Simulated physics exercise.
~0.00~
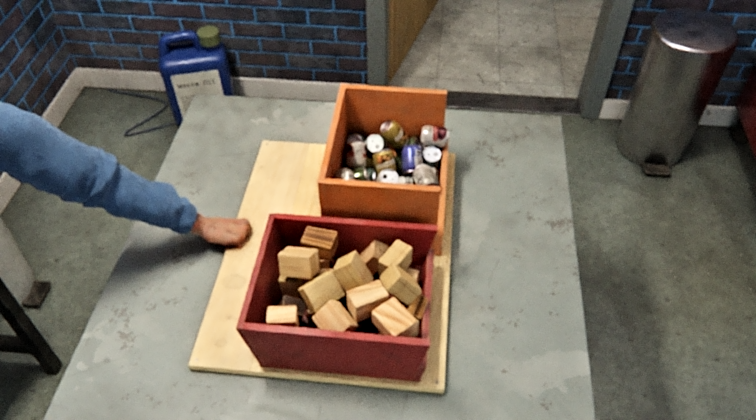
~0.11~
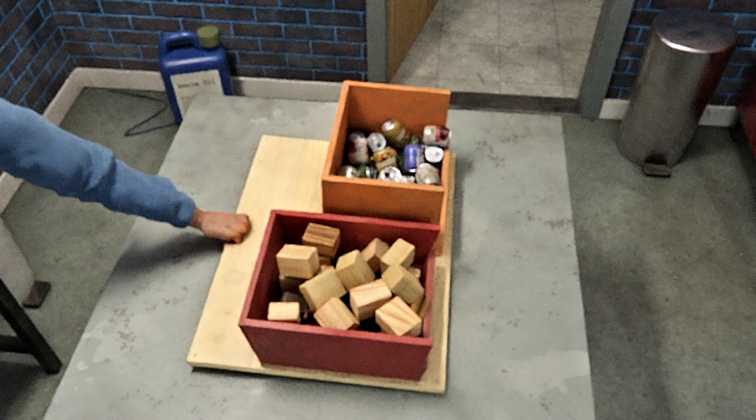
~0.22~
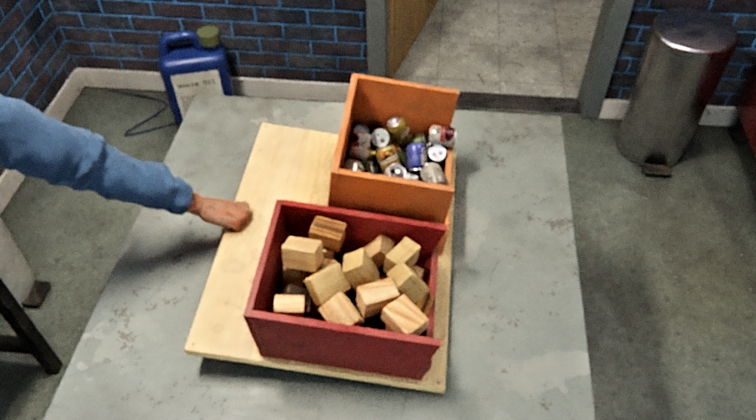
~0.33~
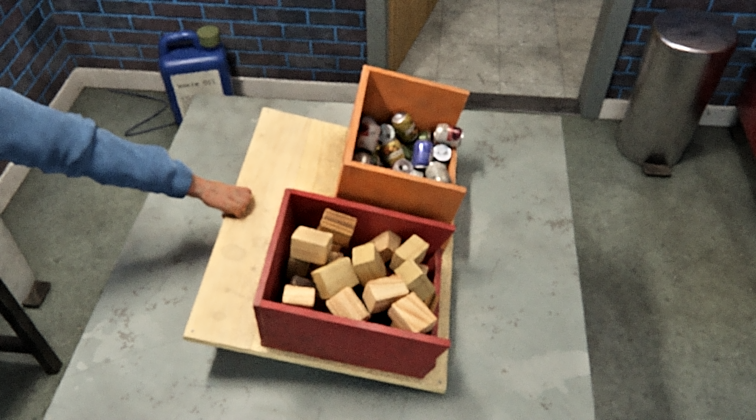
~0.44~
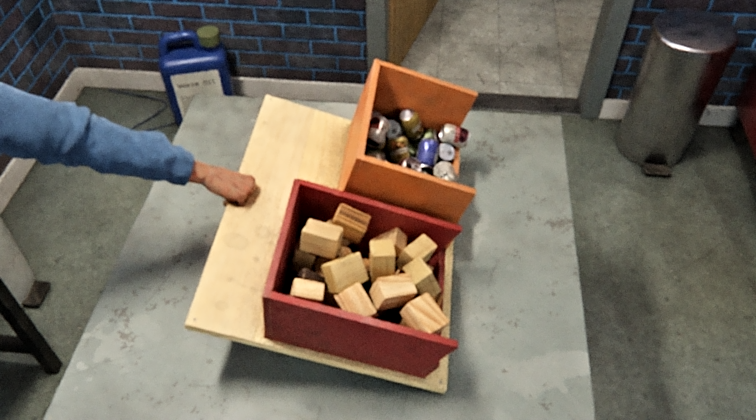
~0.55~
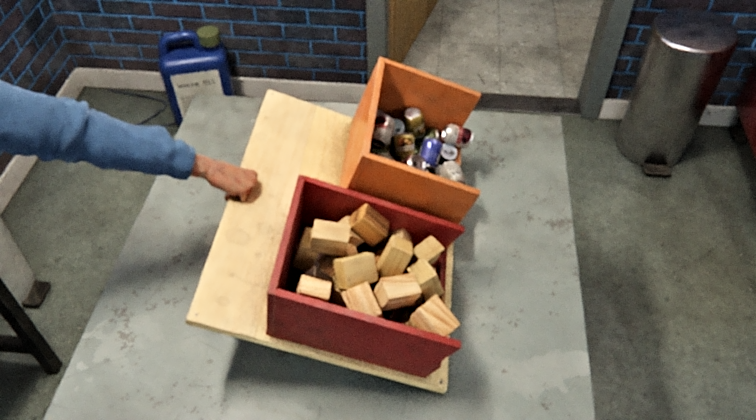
A hand raises the left end of a wooden board holding an orange and a red crate.
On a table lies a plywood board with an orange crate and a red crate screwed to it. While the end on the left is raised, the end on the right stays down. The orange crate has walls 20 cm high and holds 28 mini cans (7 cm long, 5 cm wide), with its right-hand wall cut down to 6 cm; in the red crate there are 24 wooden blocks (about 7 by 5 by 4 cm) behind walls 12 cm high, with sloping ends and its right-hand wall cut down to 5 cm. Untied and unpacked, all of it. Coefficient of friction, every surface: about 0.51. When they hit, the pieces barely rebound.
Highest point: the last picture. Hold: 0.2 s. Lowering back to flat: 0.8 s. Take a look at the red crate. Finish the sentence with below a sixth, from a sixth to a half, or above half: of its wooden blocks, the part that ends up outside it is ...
The part is below a sixth.
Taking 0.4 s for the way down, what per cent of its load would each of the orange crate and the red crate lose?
Orange crate 10, red crate 10 per cent.
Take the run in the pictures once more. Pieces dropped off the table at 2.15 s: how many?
Piece count: Some 1.
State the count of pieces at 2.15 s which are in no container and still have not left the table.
I'd guess near 3.
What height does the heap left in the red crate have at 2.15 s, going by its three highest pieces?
Some 13 cm.
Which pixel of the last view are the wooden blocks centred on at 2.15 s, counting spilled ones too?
Roughly at (356, 305).
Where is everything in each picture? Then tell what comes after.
In the first frame (we follow the rim corner now nearest the camera), red crate at (430, 343); orange crate at (441, 189); tilt 0°; nothing out yet.
In the second frame, red crate at (434, 343); orange crate at (445, 189); tilt 2°.
In the third frame, red crate at (441, 343); orange crate at (455, 189); tilt 7°.
In the fourth frame, red crate at (450, 343); orange crate at (466, 190); tilt 13°.
In the fifth frame, red crate at (458, 344); orange crate at (476, 191); tilt 18°.
In the sixth frame, red crate at (461, 345); orange crate at (480, 192); tilt 20°; nothing out yet.
After 0.81 s, tilt 20°; 2 of 28 out of the orange crate and 1 of 24 out of the red crate.
After 1.13 s, tilt 11°; 2 of 28 out of the orange crate and 2 of 24 out of the red crate.
After 1.58 s, tilt 0°; 2 of 28 out of the orange crate and 2 of 24 out of the red crate.
Final count (at 2.15 s), 2 of 28 out of the orange crate and 2 of 24 out of the red crate. Asked share, 2 of 24, 8 per cent.
